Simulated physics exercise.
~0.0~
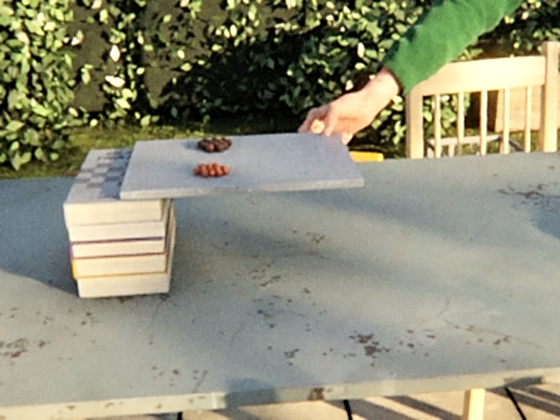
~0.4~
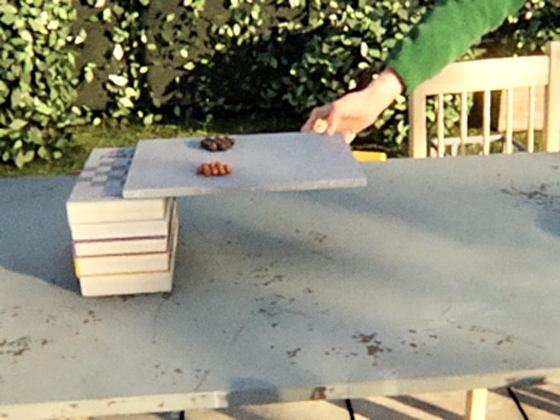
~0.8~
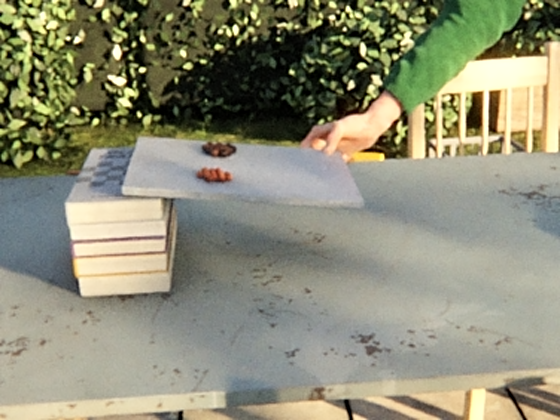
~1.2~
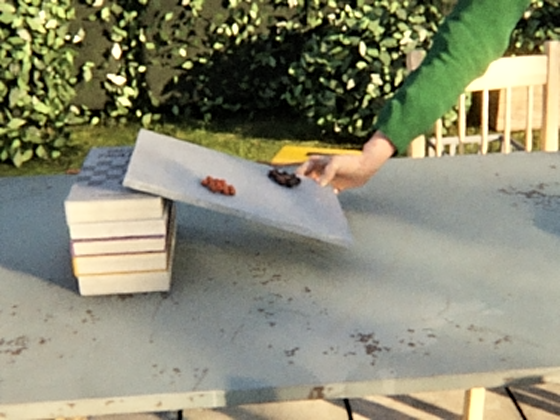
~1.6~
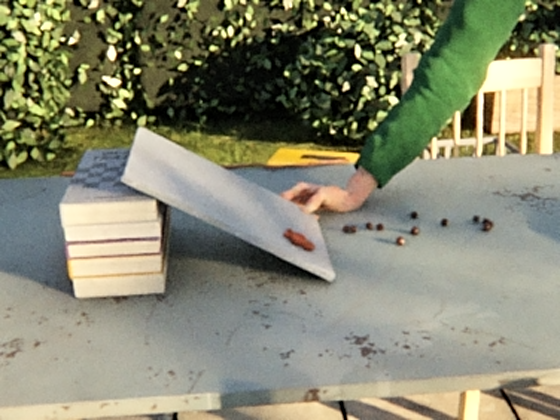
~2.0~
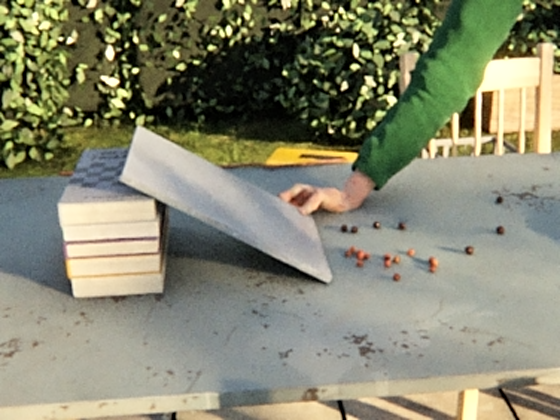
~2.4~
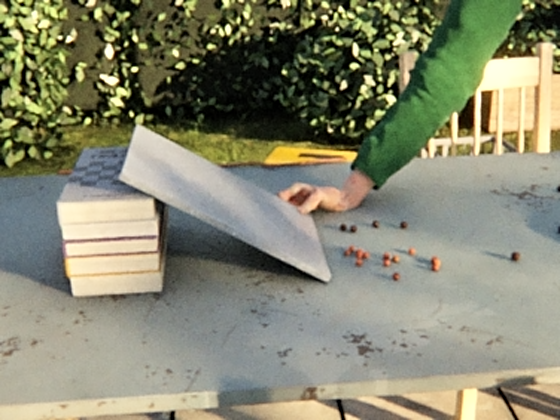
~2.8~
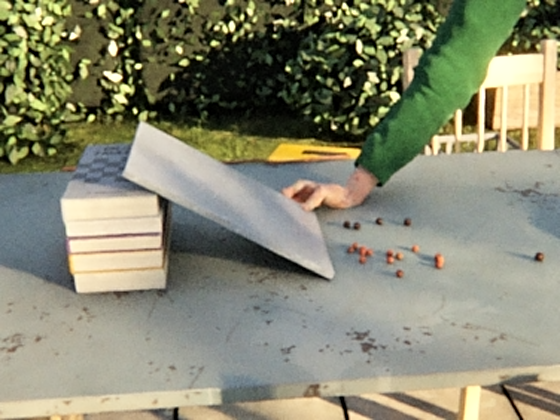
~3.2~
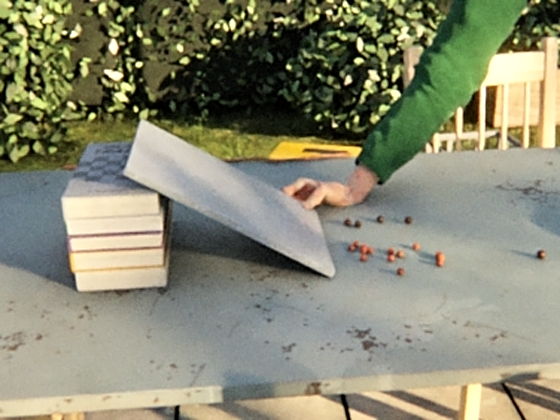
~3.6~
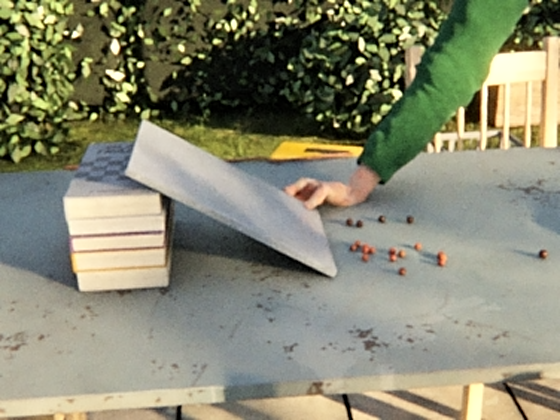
At first, a hand in a green sleeve holds up the right end of a grey board whose left end rests on a stack of books, with a dark cluster and a reddish cluster of small round things lying on it. The hand lowers the free end, and the darker cluster at the back starts down first. As the board reaches the table, the dark pieces scatter to the right while the reddish ones are still near its foot. Then the reddish ones roll off too. Finally the pieces lie still, the reddish ones mostly near the board and some dark ones farther right.
